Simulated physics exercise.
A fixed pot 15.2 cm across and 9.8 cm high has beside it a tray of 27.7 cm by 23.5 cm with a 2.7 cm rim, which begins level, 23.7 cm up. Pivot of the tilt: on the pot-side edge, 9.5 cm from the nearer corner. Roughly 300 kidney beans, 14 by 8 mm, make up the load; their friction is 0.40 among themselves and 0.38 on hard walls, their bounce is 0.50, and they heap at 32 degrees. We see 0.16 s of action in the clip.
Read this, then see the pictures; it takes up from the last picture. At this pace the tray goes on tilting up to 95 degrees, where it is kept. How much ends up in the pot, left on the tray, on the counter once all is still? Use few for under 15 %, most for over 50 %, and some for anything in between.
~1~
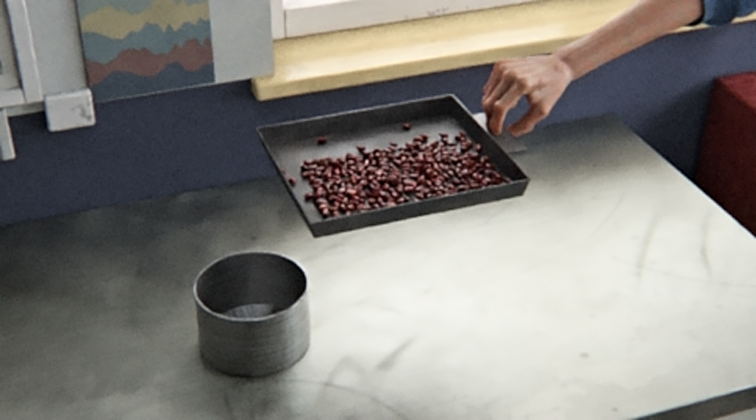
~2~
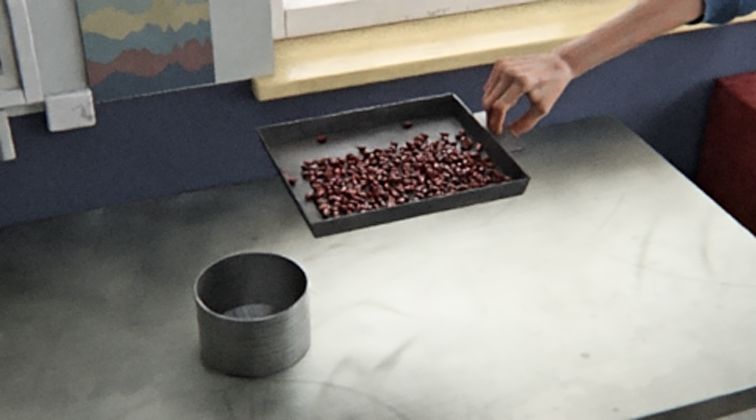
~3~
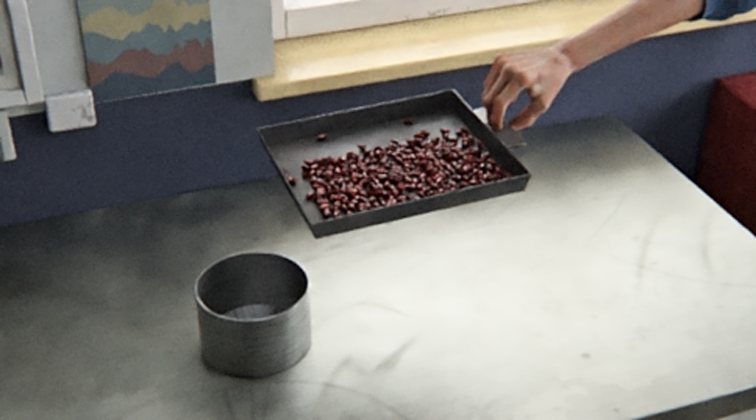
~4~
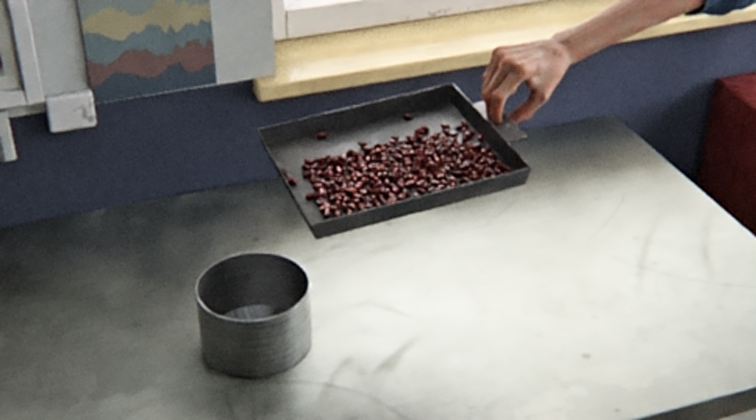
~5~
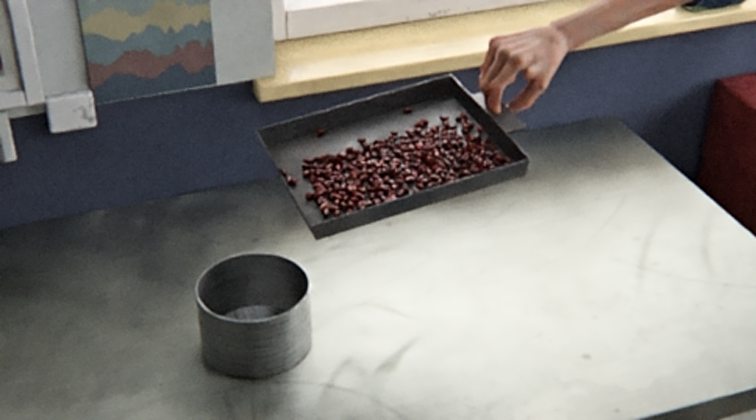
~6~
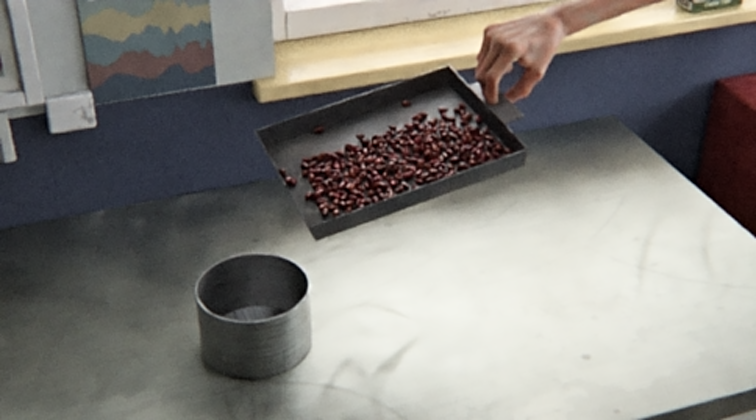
Pot: Most, left on the tray: Few, counter: Some.
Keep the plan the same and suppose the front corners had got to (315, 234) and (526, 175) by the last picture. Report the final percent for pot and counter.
Pot: 0, counter: 100.
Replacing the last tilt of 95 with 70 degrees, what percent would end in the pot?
About 30 in a hundred would end up in the pot.
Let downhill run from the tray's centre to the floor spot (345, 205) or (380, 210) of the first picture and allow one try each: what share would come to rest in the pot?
First try: About 0 percent; second try: About 0 percent.
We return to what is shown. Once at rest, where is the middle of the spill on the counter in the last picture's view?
Middle of the spill at rest: Roughly (214, 408).
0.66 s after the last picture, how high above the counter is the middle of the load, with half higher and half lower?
I'd say near 24 cm.
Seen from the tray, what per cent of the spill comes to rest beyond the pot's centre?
That comes to roughly 80 percent.
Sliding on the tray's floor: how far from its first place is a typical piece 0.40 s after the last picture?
It has moved some 7 cm from its start.
Then, 0.40 s after the last picture, tilt 52 degrees; the tray holds 100 %, the pot 0 %.
Then, 0.66 s after the last picture, tilt 79 degrees; the tray holds 65 %, the pot 0 %.
Then, 1.03 s after the last picture, tilt 95 degrees; the tray holds 15 %, the pot 40 %.
In the end, pot 60 %, tray 0 %, counter 40 %.
